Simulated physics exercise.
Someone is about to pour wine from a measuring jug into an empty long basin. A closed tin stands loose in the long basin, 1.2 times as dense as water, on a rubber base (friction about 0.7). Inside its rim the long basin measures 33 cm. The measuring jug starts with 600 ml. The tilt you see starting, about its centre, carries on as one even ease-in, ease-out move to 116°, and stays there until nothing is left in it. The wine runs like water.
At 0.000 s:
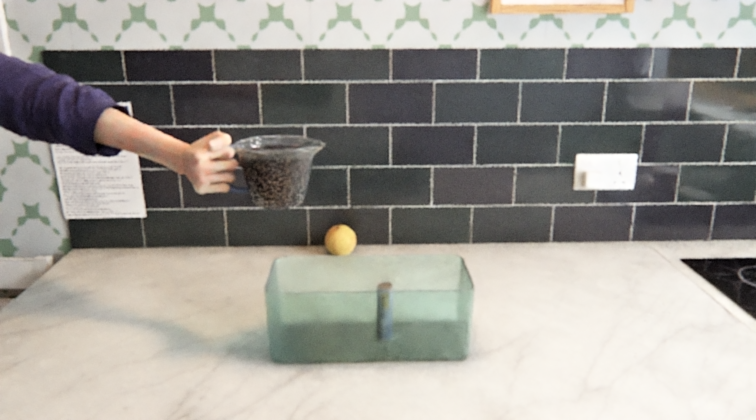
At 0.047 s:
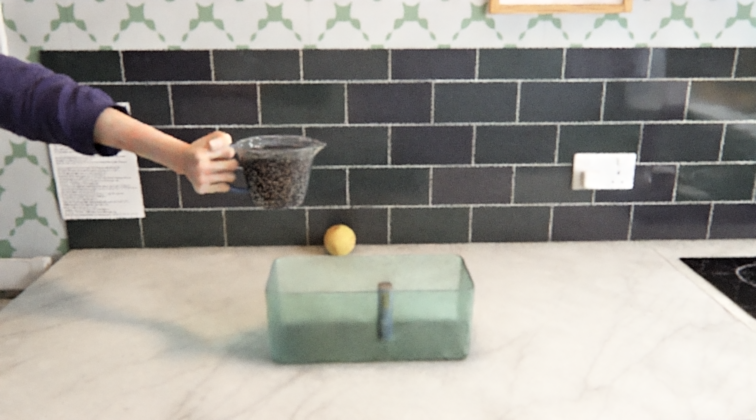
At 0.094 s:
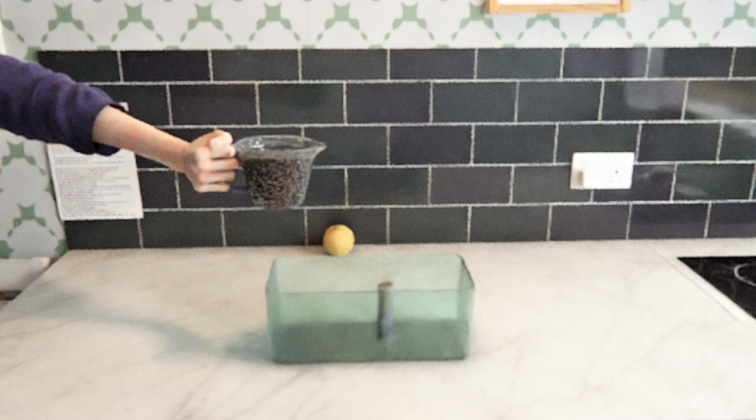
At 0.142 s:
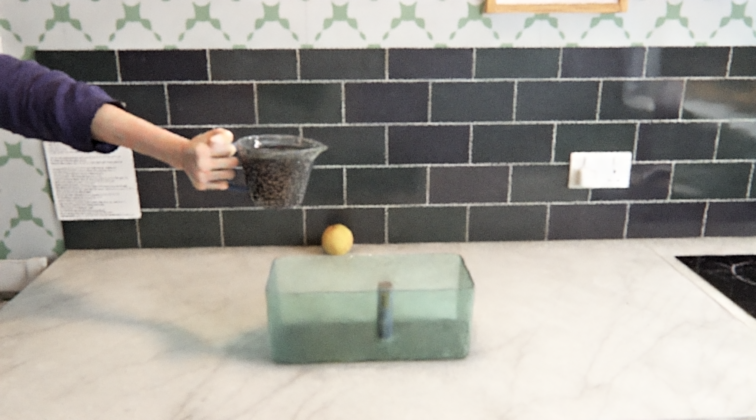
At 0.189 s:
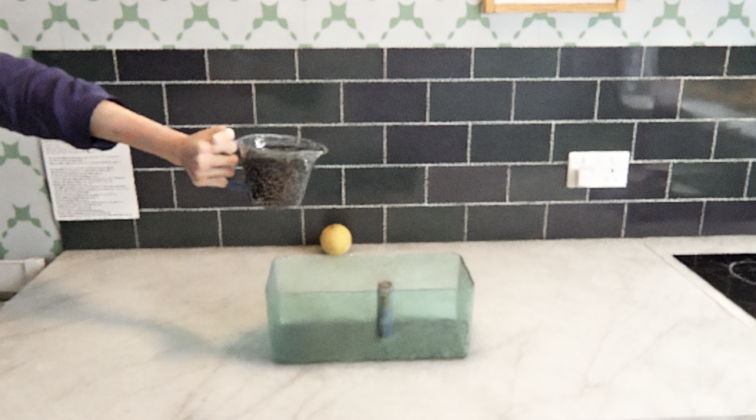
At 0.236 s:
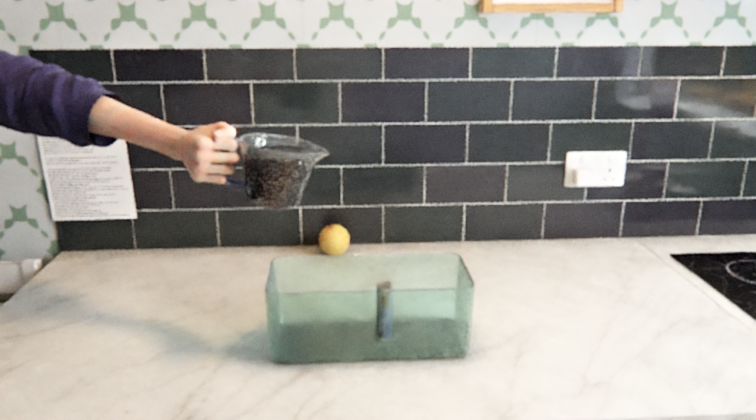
A hand holds a clear jug of dark liquid above a green basin, tilting it slightly right.
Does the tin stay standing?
The tin goes over.
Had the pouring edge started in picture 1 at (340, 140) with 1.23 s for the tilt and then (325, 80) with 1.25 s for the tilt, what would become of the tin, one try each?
First it topples; then it goes over.
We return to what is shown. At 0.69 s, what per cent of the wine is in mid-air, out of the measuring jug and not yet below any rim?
About 28 per cent.
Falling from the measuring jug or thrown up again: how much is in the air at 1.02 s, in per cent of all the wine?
Near 10 in a hundred.
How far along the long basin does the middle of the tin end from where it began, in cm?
About 8.5 cm.
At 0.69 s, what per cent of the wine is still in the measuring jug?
About 60 per cent.
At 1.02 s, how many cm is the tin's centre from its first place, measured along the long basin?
About 3 cm.
Then, 0.69 s in, the tilt is 67° and 60 per cent is still to pour; the tin stands where it began.
Then, 1.02 s in, the tilt is 107° and 4 per cent is still to pour; the tin leans 9°.
Then, 1.37 s in, the tilt is 116° and 0 per cent is still to pour; the tin lies on its side.
Then, 1.75 s in, the tilt is 116° and 0 per cent is still to pour; the tin lies on its side.
Finally, the tin lies on its side.
